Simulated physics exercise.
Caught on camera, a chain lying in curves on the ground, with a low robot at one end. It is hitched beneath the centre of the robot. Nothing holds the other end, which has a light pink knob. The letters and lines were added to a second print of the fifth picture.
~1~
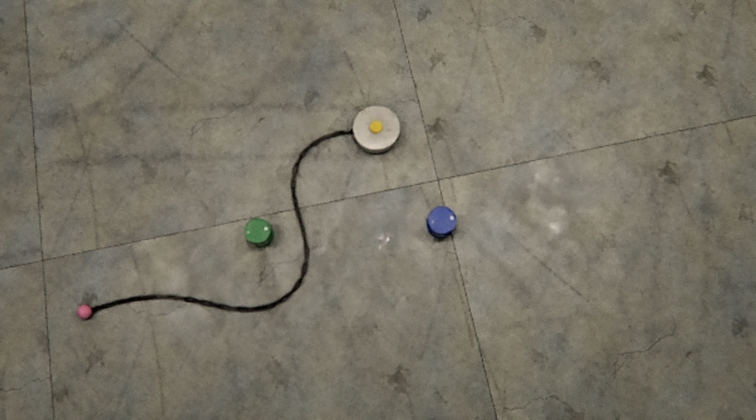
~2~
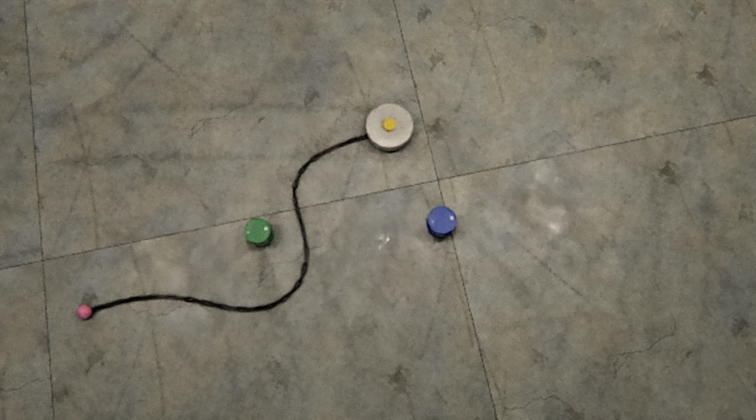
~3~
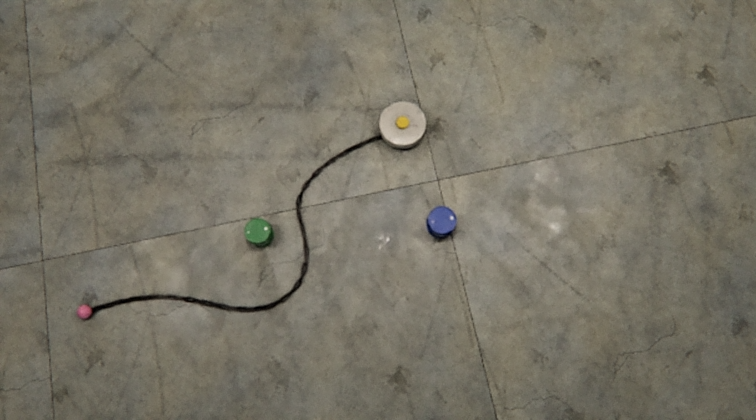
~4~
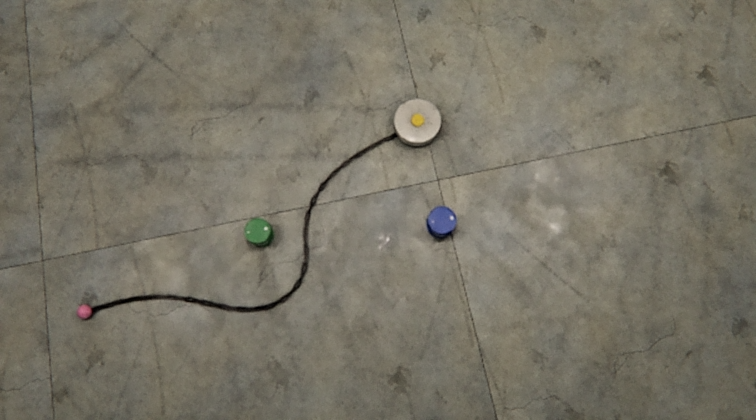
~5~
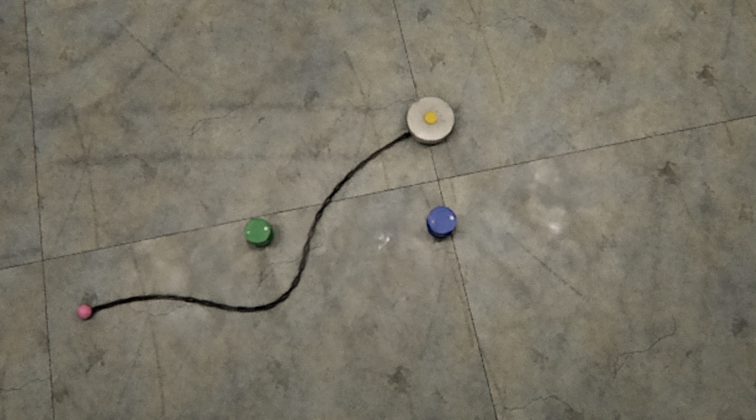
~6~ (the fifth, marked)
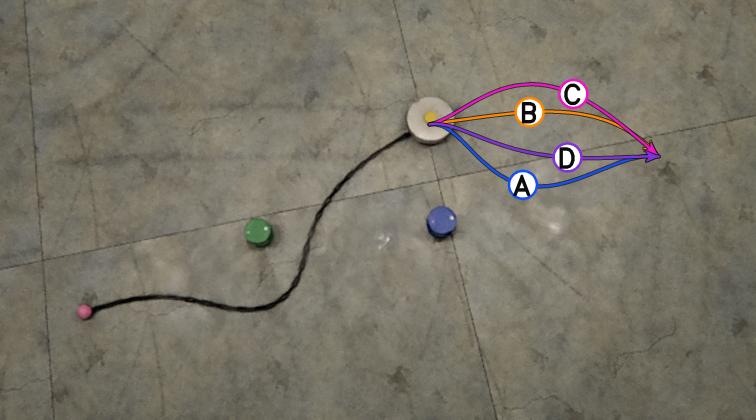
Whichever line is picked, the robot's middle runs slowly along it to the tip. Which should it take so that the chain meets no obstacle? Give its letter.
Take D.
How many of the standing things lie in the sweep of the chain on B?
One.
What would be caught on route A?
It is the blue pot.
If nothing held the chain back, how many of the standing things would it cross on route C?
One.
On the copy, A from (429, 124) via (534, 186) to (659, 156); B from (429, 124) via (546, 112) to (656, 154); C from (429, 124) via (547, 86) to (657, 155); D from (429, 124) via (539, 154) to (659, 156).
On D. First, robot (514, 145), middle of the chain (315, 234), free end (103, 306).
Then, robot (603, 155), middle of the chain (391, 210), free end (184, 284).
Finally, robot (663, 154), middle of the chain (449, 200), free end (243, 262); nothing has been touched.
By contrast, A meets the blue pot; B meets the green pot; C meets the green pot.
